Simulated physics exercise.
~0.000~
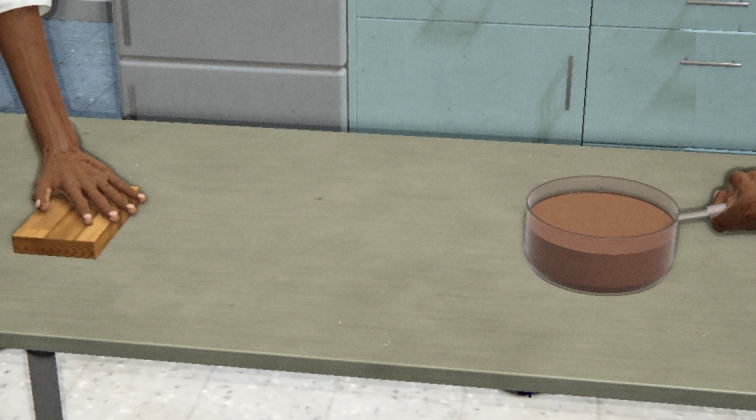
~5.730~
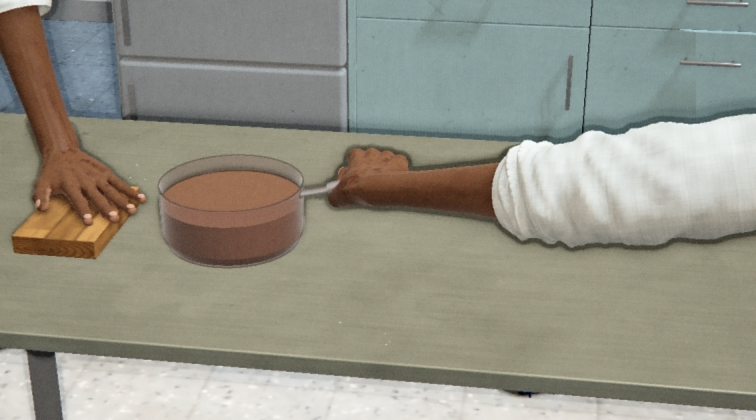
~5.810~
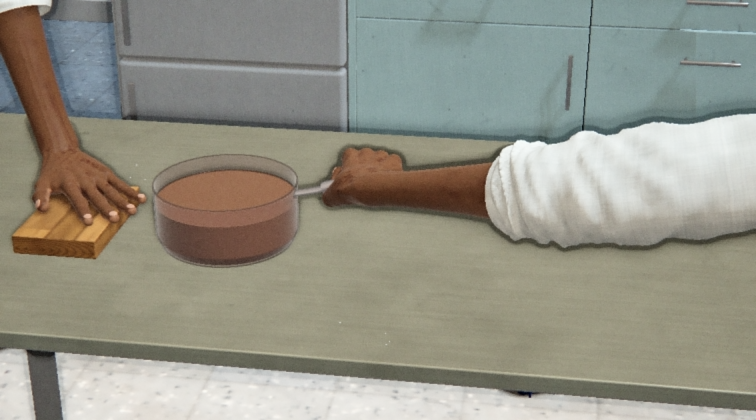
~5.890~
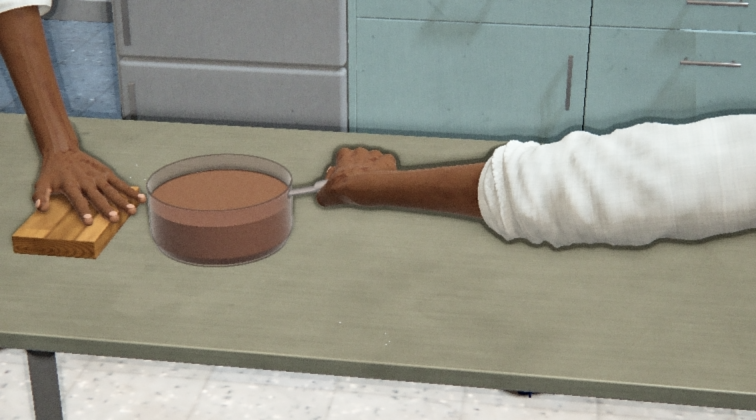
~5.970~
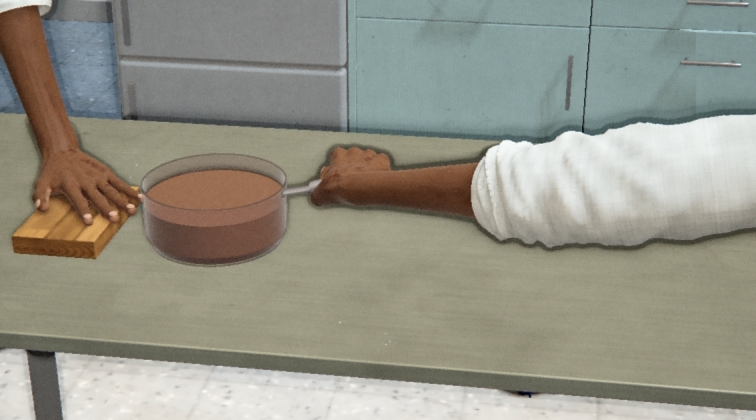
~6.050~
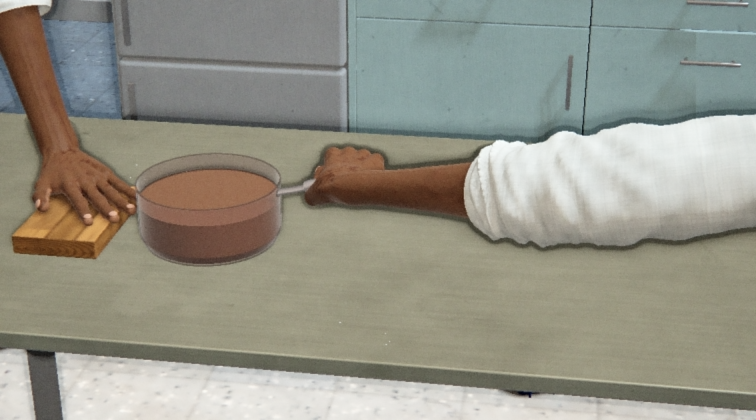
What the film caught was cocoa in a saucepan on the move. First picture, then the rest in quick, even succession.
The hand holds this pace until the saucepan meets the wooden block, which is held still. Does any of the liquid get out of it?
No, fully retained.
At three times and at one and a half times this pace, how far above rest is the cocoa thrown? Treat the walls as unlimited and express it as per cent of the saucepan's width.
About 15 % and 10 %.
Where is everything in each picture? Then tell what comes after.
The first frame shows at rest; saucepan (600, 233) about two thirds full; wooden block (79, 219).
The second frame shows under way; saucepan about two thirds full, surface at (232, 199).
In the third frame, 5 px further; saucepan (227, 209) about two thirds full.
In the fourth frame, 5 px further; saucepan about two thirds full, surface at (221, 198).
In the fifth frame, 5 px further; saucepan (216, 208) about two thirds full.
In the sixth frame, 5 px further; saucepan about two thirds full, surface at (210, 197); wooden block (79, 219).
By 6.4 s, the saucepan meets the wooden block.
By 6.5 s, the cocoa surges up the wall; the wave climbs under half way to the rim.
By 7.6 s, the saucepan stands at the wooden block; its rim is dry.
